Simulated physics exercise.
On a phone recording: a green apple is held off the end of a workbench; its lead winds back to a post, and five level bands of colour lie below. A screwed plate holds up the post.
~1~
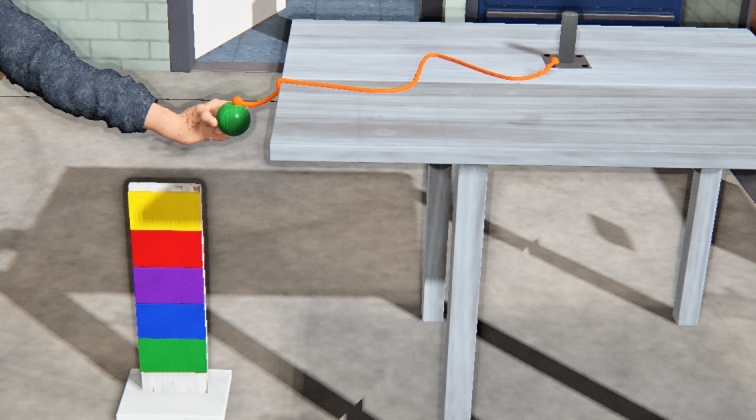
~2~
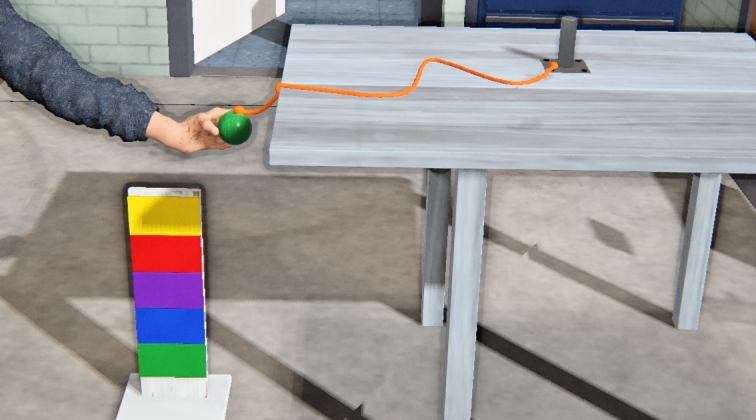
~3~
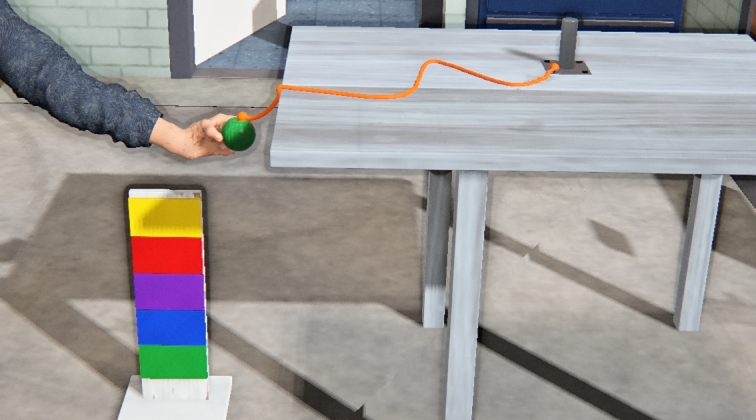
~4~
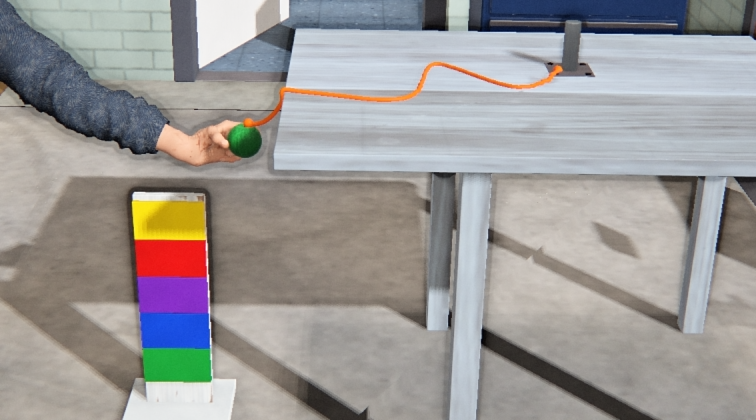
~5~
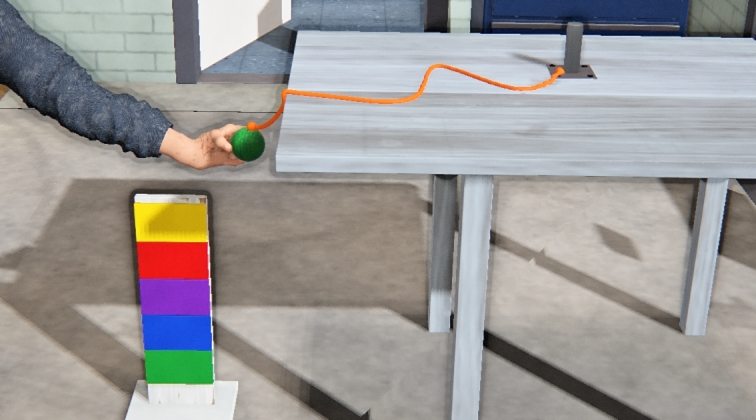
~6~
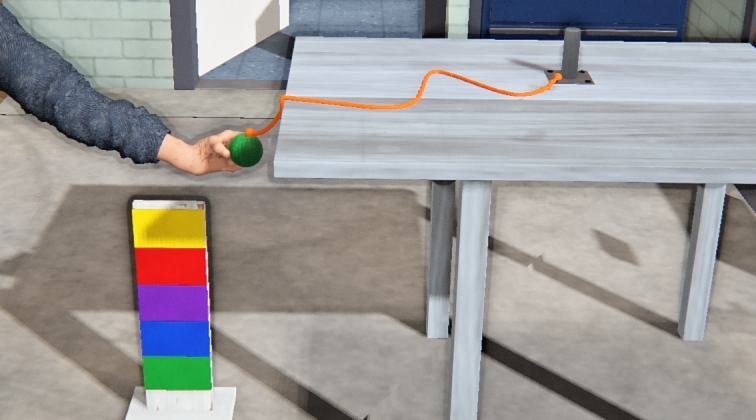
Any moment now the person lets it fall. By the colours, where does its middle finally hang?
At the purple band.
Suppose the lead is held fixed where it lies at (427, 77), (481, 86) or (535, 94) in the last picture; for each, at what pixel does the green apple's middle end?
Going through the tries, I'd expect close to (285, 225), (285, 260) and lastly (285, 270).
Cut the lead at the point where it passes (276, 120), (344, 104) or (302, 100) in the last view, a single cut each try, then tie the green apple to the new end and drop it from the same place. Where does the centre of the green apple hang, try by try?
In turn, (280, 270) for the first, (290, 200) for the second and (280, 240) for the third.
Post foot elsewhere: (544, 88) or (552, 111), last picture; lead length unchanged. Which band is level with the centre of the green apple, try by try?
It comes out blue the first time and blue the second time.
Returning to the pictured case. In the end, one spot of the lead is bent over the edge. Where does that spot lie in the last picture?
Position: Approx. (419, 98).
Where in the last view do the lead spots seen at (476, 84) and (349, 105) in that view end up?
About (427, 83), and the other about (286, 174).
Soon after, apple near (275, 291); level with purple.
After that, apple near (295, 293); level with purple.
In the end, apple near (288, 297); level with purple. The purple one.
